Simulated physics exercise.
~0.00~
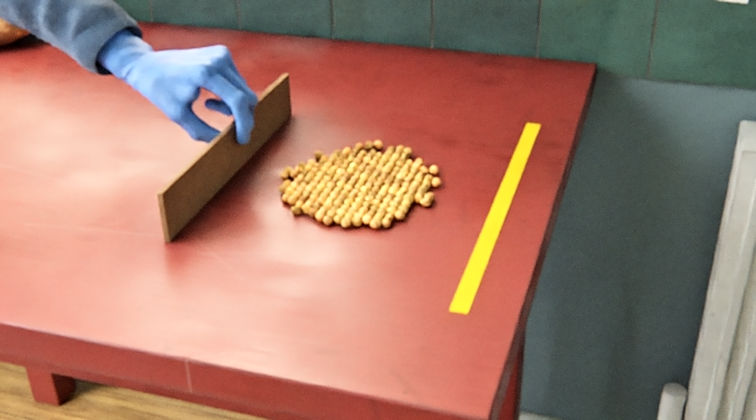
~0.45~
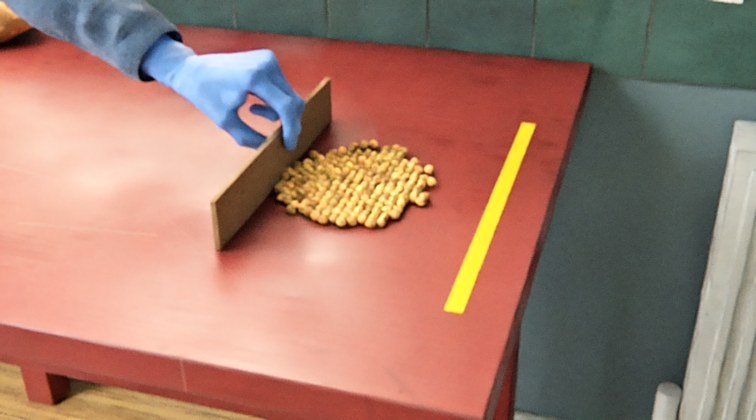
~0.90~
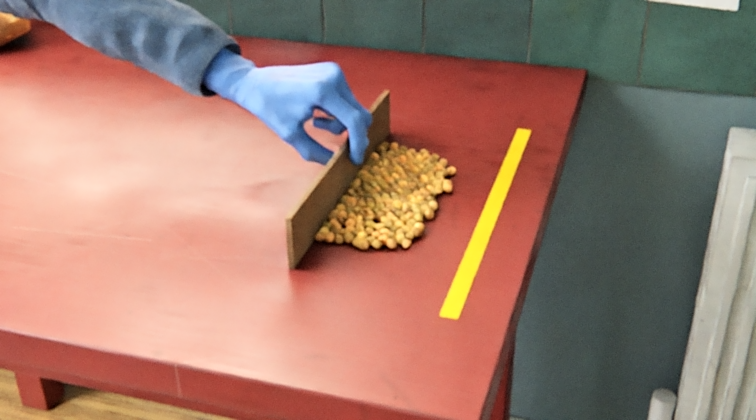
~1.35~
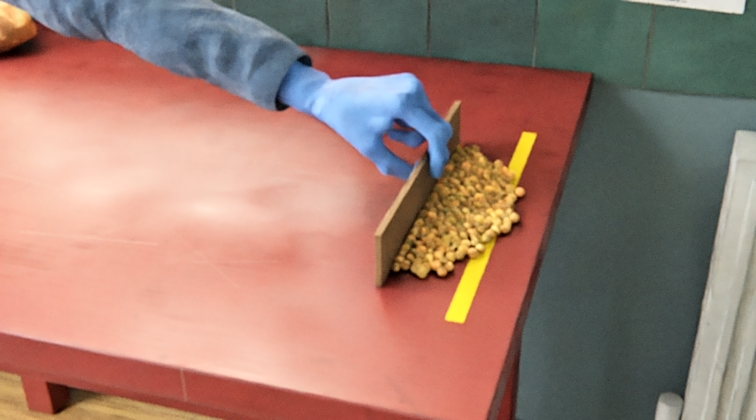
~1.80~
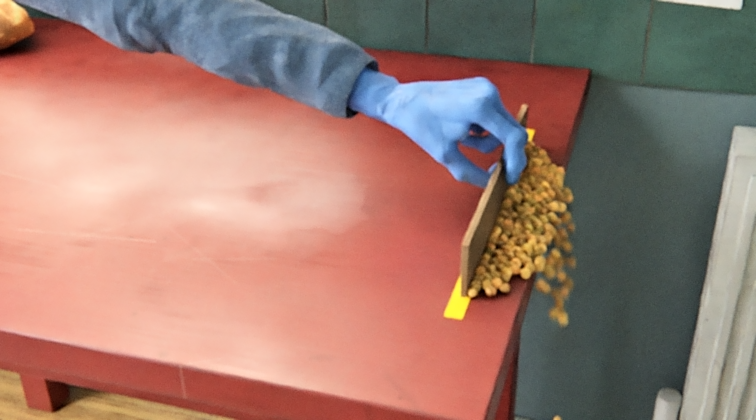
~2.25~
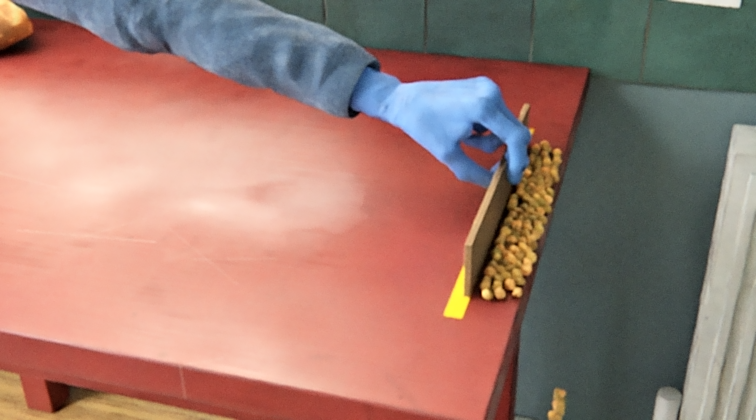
A blue-gloved hand slid an upright piece of card rightward across a red table, pushing a patch of small, yellowish-brown bits over a strip of yellow tape until some spilled off the edge, then stopped at the tape with the rest still heaped beside it.
